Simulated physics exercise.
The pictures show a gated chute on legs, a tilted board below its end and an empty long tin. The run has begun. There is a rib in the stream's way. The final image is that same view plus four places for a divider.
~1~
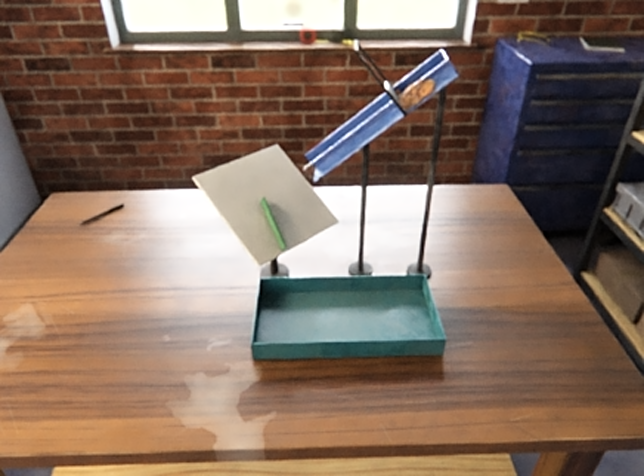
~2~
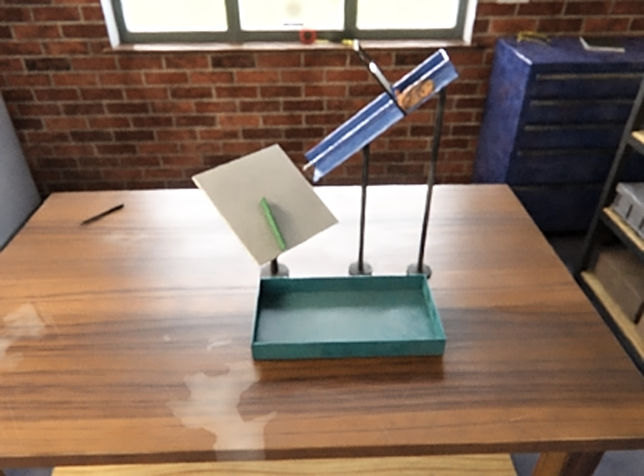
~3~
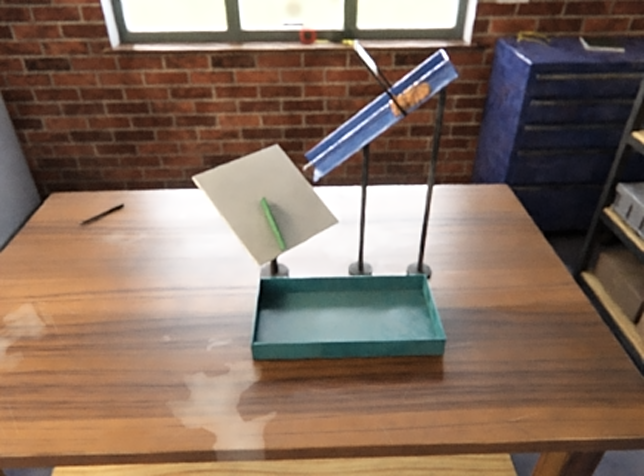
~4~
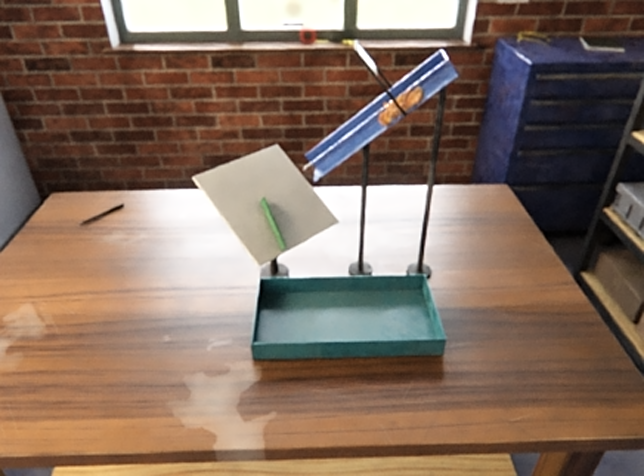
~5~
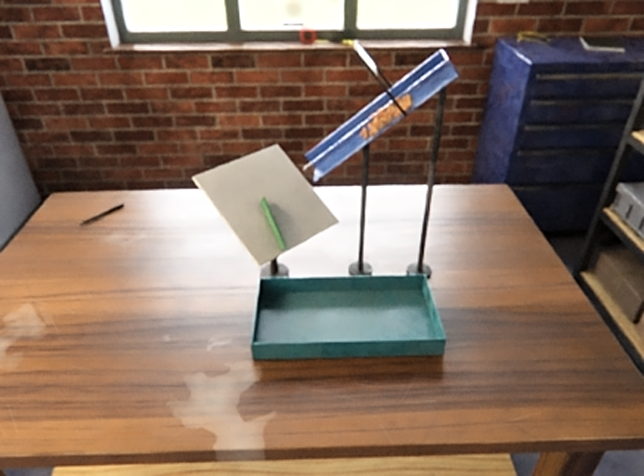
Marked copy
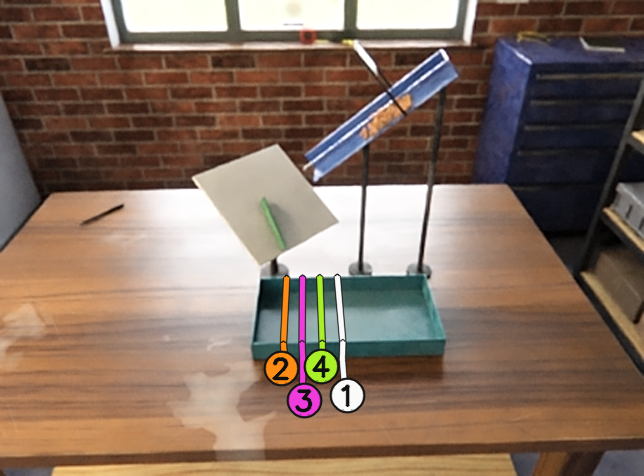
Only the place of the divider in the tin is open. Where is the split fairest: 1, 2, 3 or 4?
4.
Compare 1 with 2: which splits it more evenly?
That is line 1.
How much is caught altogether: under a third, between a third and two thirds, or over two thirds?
Over two thirds.
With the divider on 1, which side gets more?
More lands on the left.
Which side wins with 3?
More lands on the right.
On the marked copy, line 1 crosses the front rim at (342, 341); line 2 crosses the front rim at (283, 342); line 3 crosses the front rim at (302, 342); line 4 crosses the front rim at (322, 342).
With 1, of what is caught, the larger part on the left of the divider, about a tenth on the right.
With 2, of what is caught, just a few on the left of the divider, almost all on the right.
With 3, of what is caught, about a tenth on the left of the divider, almost all on the right.
With 4, of what is caught, roughly half on the left of the divider, roughly half on the right.
